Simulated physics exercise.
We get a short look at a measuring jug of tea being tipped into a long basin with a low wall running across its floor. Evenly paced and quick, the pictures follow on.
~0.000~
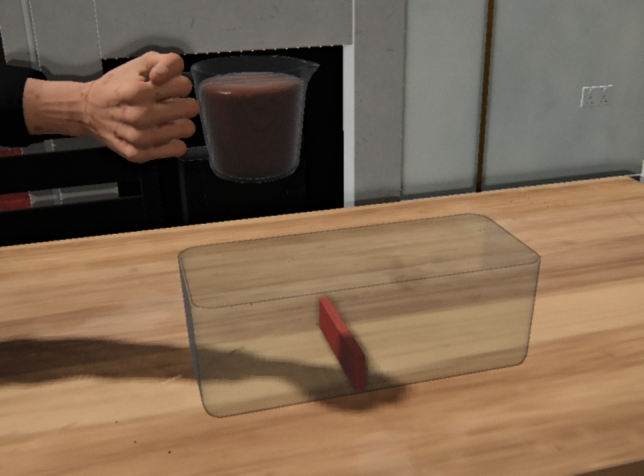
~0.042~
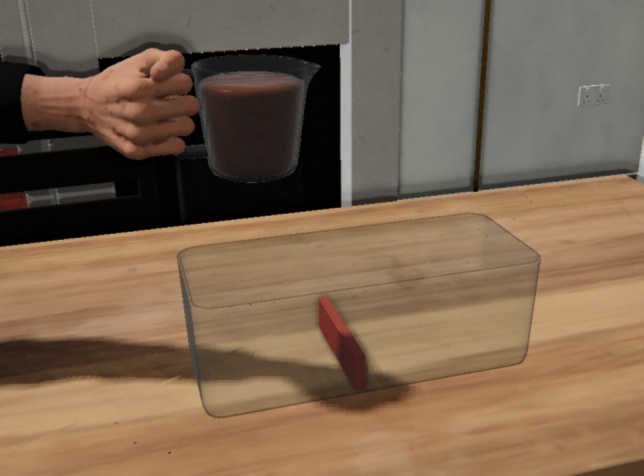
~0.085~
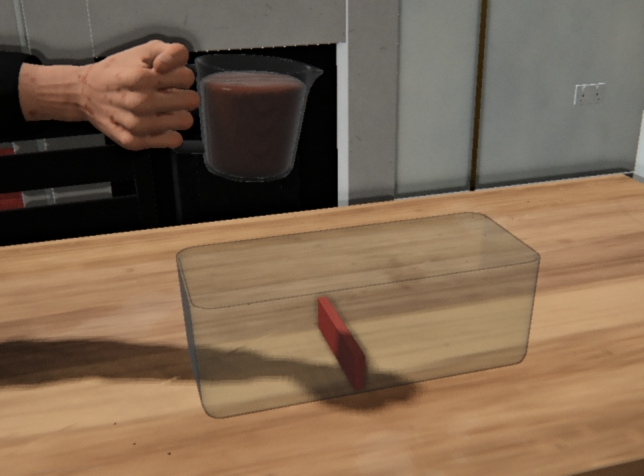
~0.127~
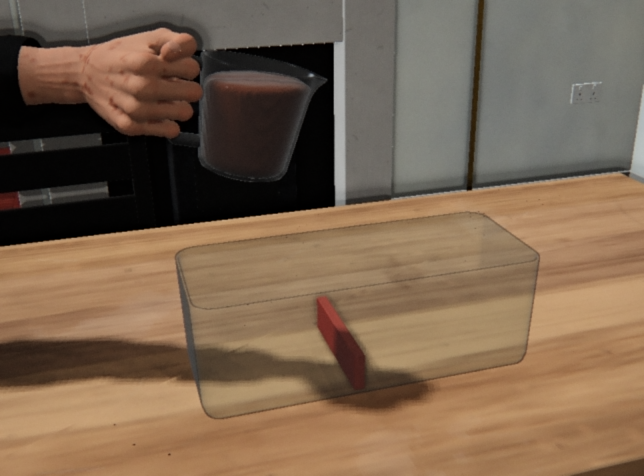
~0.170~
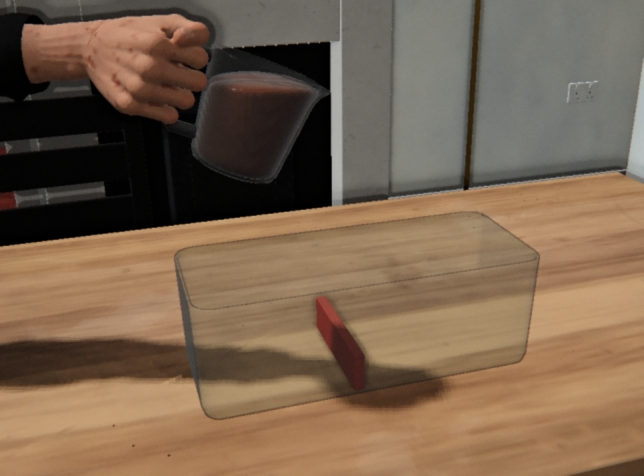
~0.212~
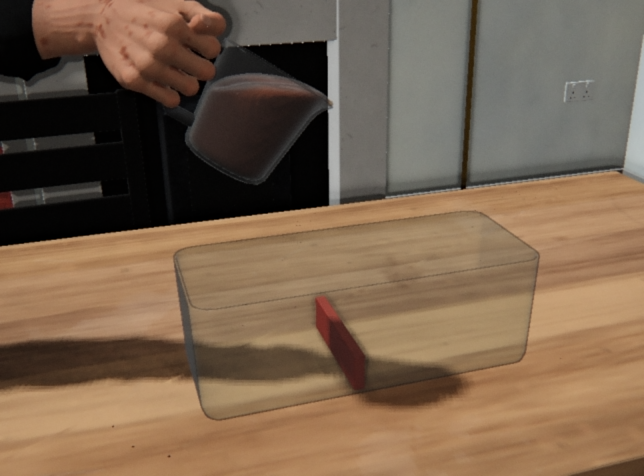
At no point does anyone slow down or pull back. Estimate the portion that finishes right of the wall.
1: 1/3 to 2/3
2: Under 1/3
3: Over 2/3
3, over 2/3.
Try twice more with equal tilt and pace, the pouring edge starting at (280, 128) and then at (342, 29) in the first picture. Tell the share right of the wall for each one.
First place gives some 30 %, second place some 90 %.
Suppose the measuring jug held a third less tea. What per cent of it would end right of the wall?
Close to 95 per cent.
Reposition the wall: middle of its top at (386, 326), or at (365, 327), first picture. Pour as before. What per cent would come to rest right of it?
40 % and 85 %, roughly.
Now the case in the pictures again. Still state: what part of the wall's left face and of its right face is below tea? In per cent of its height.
Left 0 per cent, right 40.
After 0.46 s the tilt is 96° and 46 per cent is still to pour, 0 is left of the wall and 18 right of it.
After 0.64 s the tilt is 101° and 10 per cent is still to pour, 2 is left of the wall and 72 right of it.
After 0.83 s the tilt is 101° and 1 per cent is still to pour, 5 is left of the wall and 89 right of it.
After 1.04 s the tilt is 101° and 0 per cent is still to pour, 6 is left of the wall and 92 right of it.
In the end 7 per cent lies left of the wall, 92 right of it and 2 outside.
